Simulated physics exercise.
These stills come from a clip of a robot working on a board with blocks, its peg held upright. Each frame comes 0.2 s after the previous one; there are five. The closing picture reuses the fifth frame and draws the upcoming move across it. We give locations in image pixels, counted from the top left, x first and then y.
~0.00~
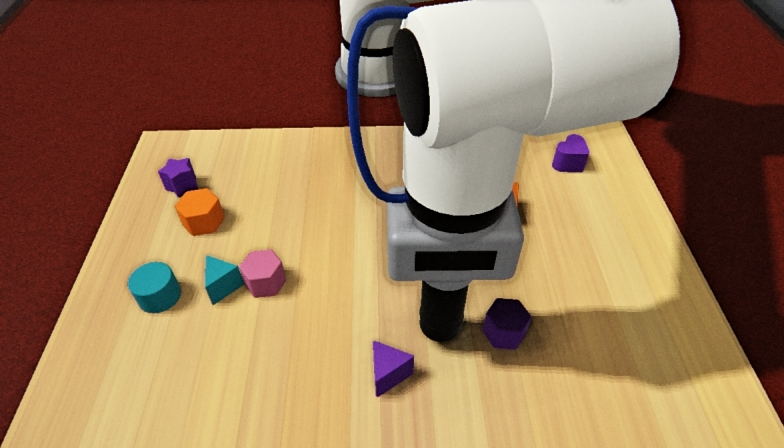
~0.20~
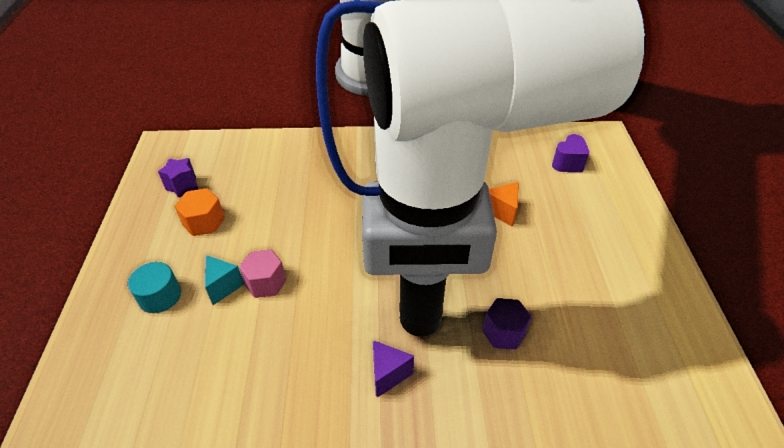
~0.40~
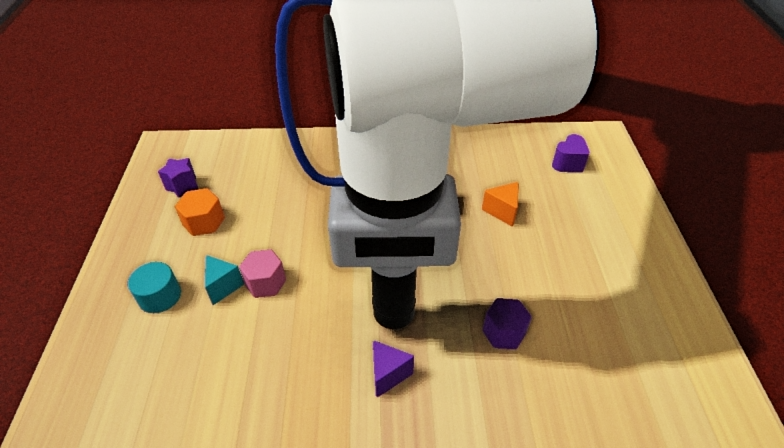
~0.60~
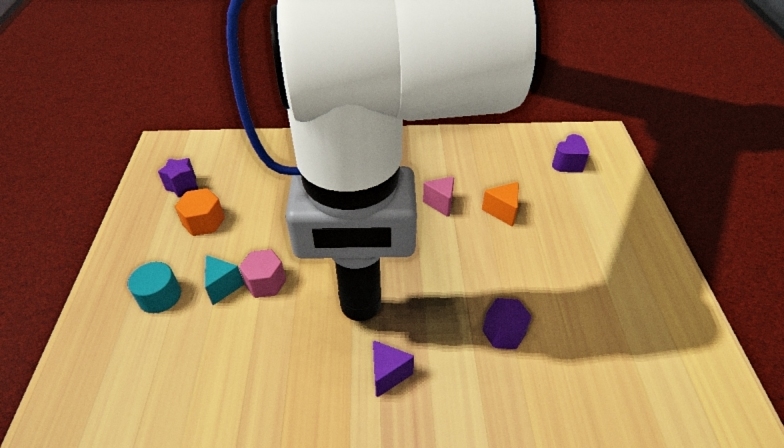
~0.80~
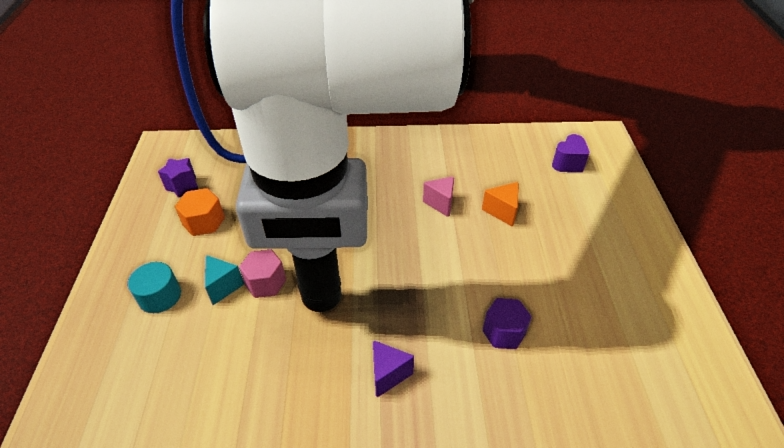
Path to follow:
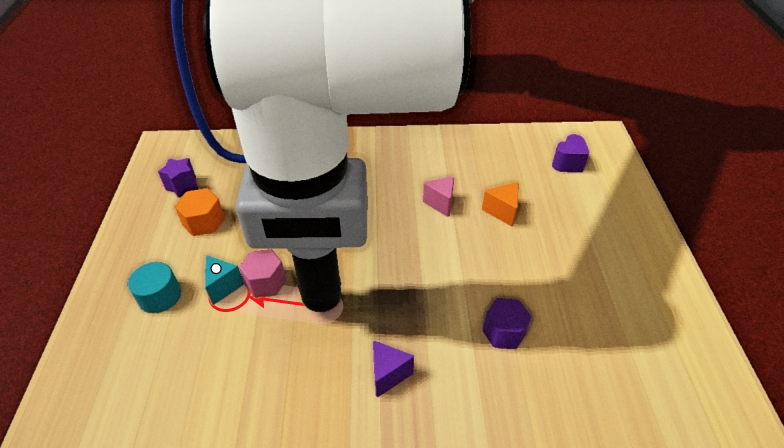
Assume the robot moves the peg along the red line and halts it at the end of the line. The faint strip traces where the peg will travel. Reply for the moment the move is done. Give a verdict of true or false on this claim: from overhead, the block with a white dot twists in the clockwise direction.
That claim is false.
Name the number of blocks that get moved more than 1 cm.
It's going to be two.
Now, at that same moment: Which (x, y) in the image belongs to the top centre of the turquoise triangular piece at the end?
Expect it around (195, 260).
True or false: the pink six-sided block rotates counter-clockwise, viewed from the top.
False.
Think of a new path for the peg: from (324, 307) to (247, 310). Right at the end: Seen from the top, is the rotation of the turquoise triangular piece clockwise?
That would be a no.
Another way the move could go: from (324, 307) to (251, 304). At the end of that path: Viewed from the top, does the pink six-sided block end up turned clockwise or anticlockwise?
Looking from above, the answer is clockwise.
Drawn move, in a line from (324, 307) to (230, 294); the dot is on the turquoise triangular piece.
The first path, step by step. Halfway along, peg (273, 290); turquoise triangular piece (212, 268), turned 20° anticlockwise; pink six-sided block (252, 258), turned 25° clockwise.
At the end, peg (226, 284); turquoise disc still; turquoise triangular piece (195, 260), turned 45° anticlockwise; pink six-sided block (234, 246), turned 75° clockwise.
